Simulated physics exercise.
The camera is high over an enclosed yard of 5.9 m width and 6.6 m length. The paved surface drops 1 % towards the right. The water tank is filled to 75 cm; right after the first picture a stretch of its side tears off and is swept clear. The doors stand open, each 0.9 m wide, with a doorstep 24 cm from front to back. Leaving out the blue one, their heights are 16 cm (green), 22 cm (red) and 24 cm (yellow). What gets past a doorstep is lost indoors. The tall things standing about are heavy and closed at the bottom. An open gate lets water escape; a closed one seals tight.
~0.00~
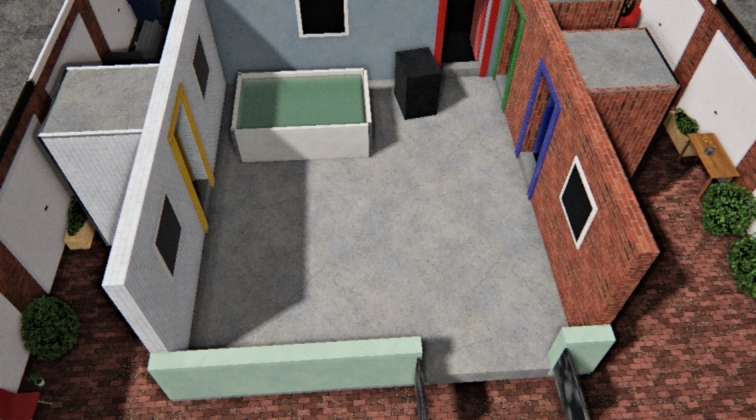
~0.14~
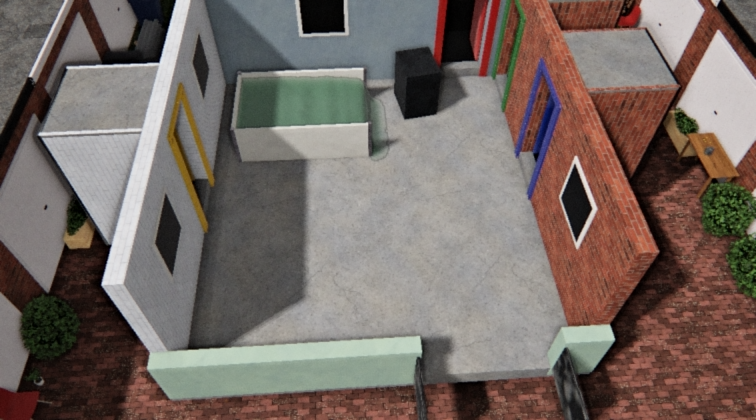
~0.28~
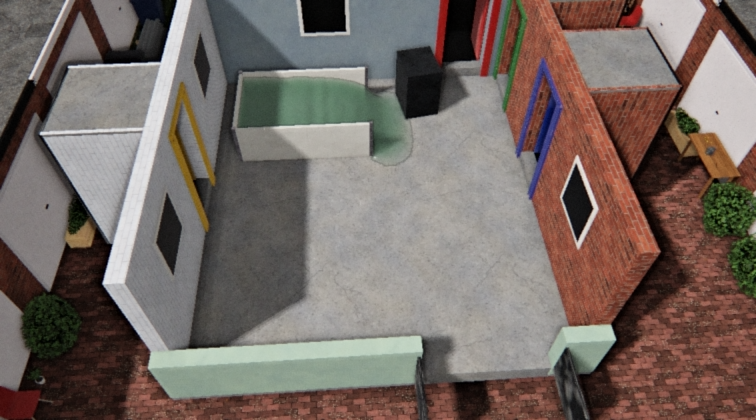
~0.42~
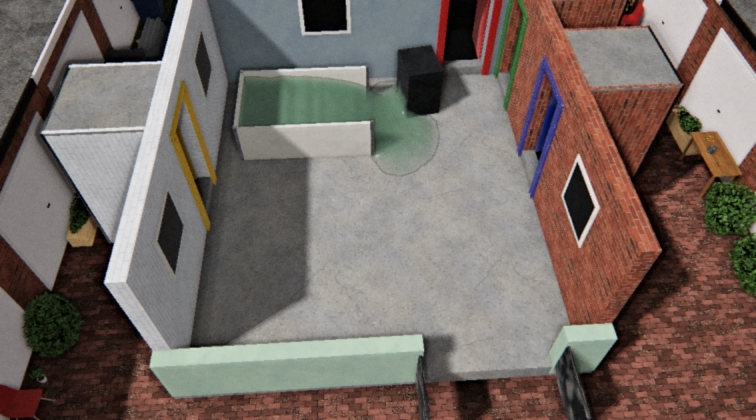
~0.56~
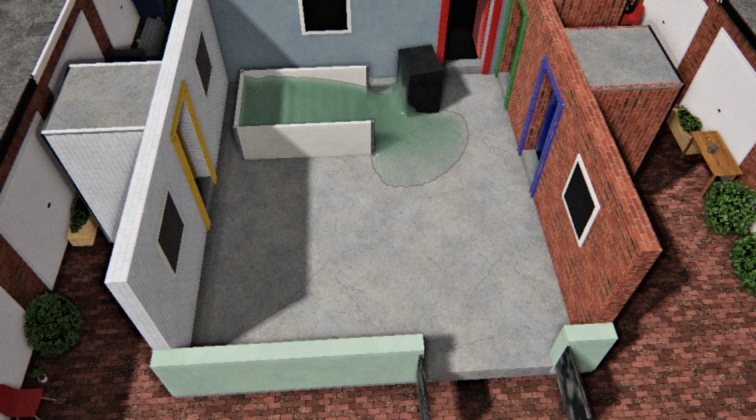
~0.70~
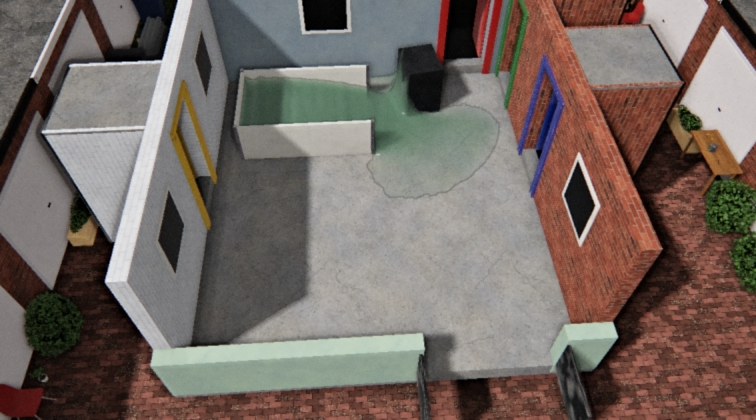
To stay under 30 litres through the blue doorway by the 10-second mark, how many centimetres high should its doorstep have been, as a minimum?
Some 25 cm above the ground.
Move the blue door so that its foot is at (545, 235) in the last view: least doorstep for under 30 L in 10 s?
About 11.0 cm.
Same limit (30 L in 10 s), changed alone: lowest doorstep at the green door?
Roughly 18 cm at green.
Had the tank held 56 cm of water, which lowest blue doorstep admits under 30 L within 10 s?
Some 18 cm.
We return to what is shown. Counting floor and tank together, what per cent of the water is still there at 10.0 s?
Some 60 per cent remains.
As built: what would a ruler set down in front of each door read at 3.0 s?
Depths in cm: Green 24, red 16, yellow 0, blue 25.
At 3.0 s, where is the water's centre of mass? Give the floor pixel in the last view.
At about (405, 144).
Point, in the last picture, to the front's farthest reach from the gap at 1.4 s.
At about (530, 210).
After 1.4 s water covers 30 % of the floor, deepest (52 cm) near (399, 112); 28 cm at the blue door, 0 litres in over its 19 cm doorstep.
After 3.0 s water covers 50 % of the floor, deepest (36 cm) near (571, 349); 25 cm at the blue door, 69 litres in over its 19 cm doorstep.
After 10.0 s water covers 85 % of the floor, deepest (9 cm) near (491, 76); 7 cm at the blue door, 82 litres in over its 19 cm doorstep.
At the blue door as built, the water arrived by 1.0 s and peaked near 31 cm at 2.2 s.
Run again over the same 10 s with other heights there, 65 litres in over 20.5 cm, 15 litres over 27.5 cm. The limit of 30 litres is kept from about 25 cm up.
